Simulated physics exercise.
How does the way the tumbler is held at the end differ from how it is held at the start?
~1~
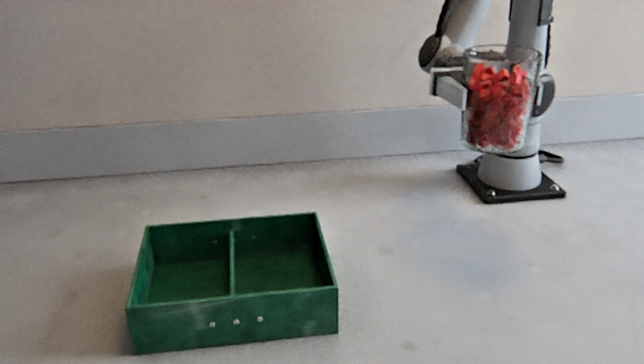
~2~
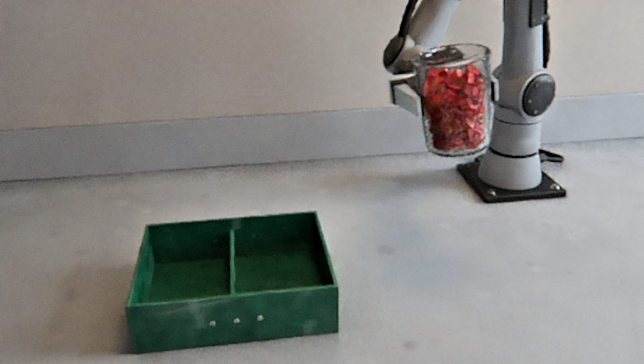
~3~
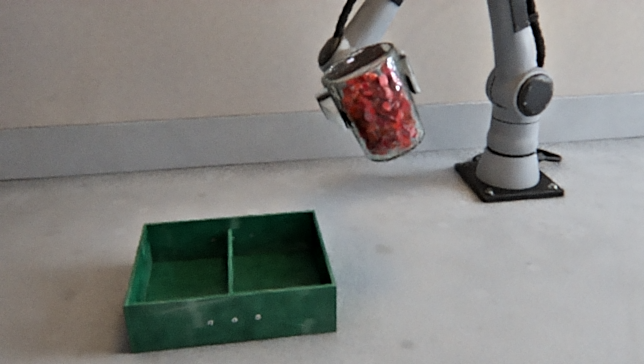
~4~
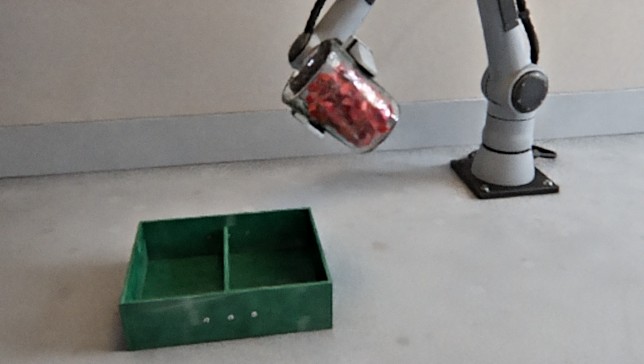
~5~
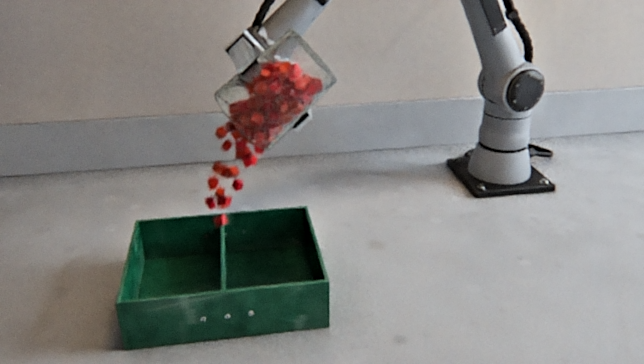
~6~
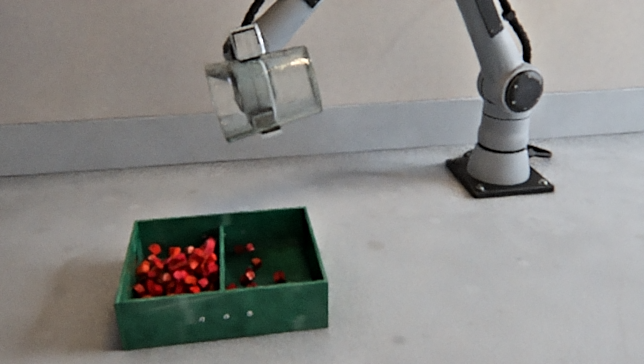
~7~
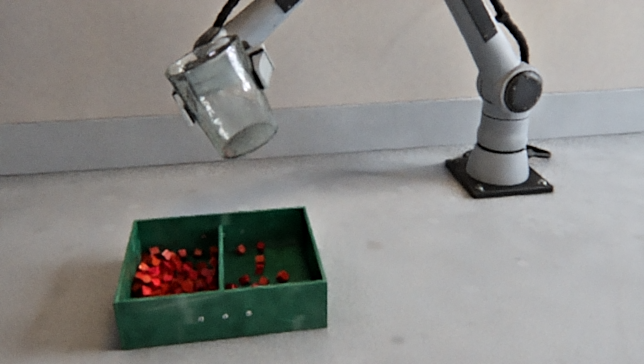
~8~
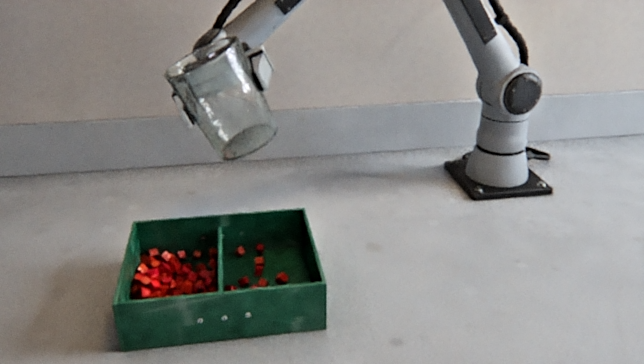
At the start the robot arm holds the tumbler upright, while at the end the tumbler is leaning.
